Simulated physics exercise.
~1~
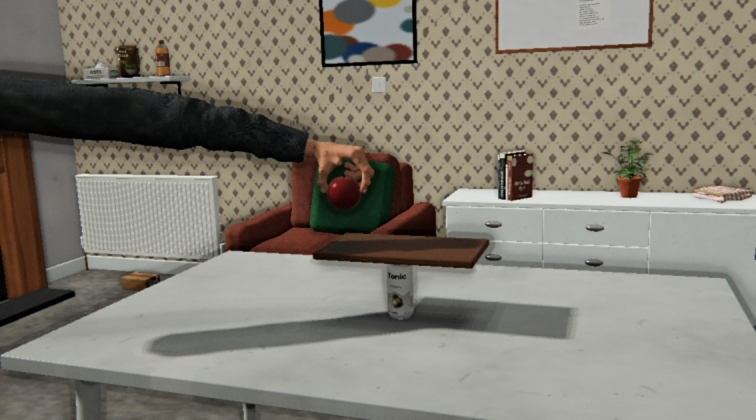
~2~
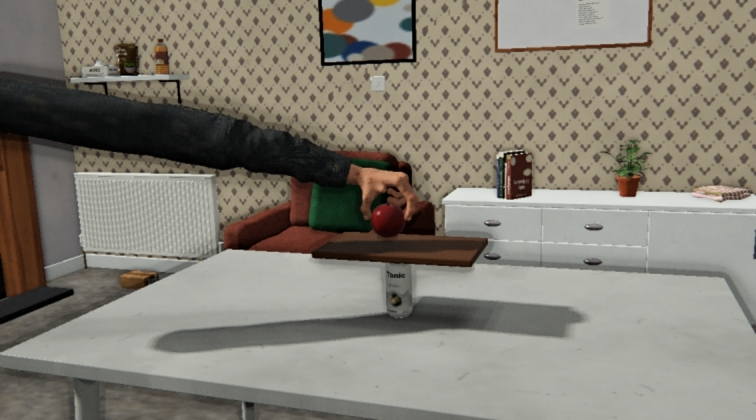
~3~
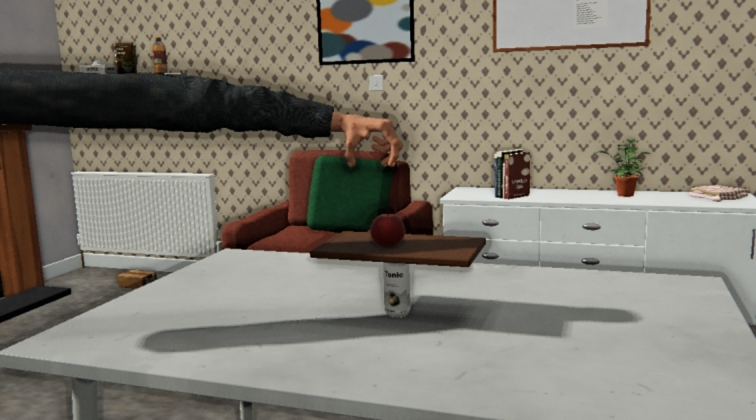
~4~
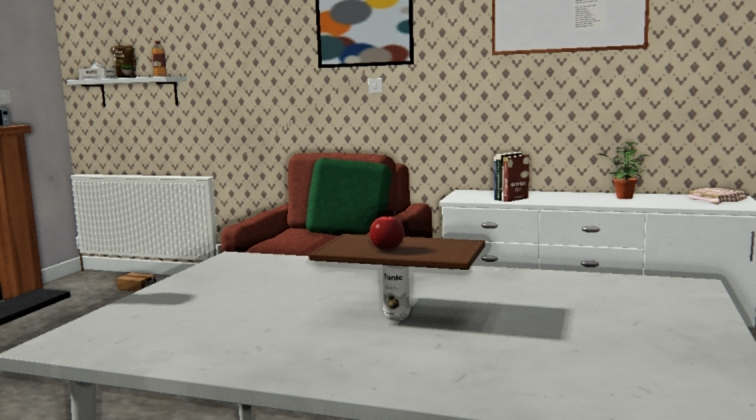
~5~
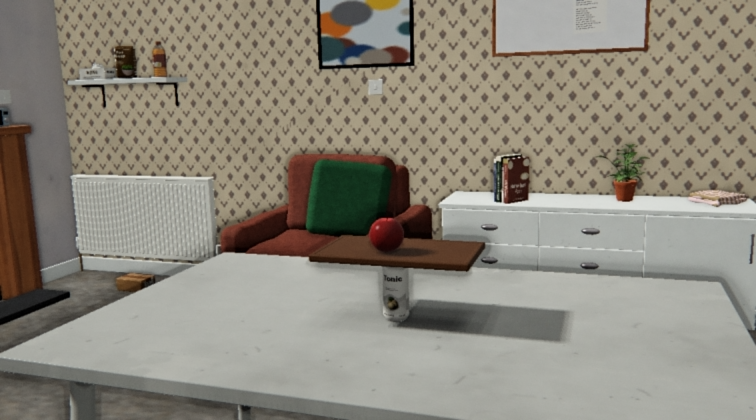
In a living room, a hand sets a red apple on a balanced board, which holds.
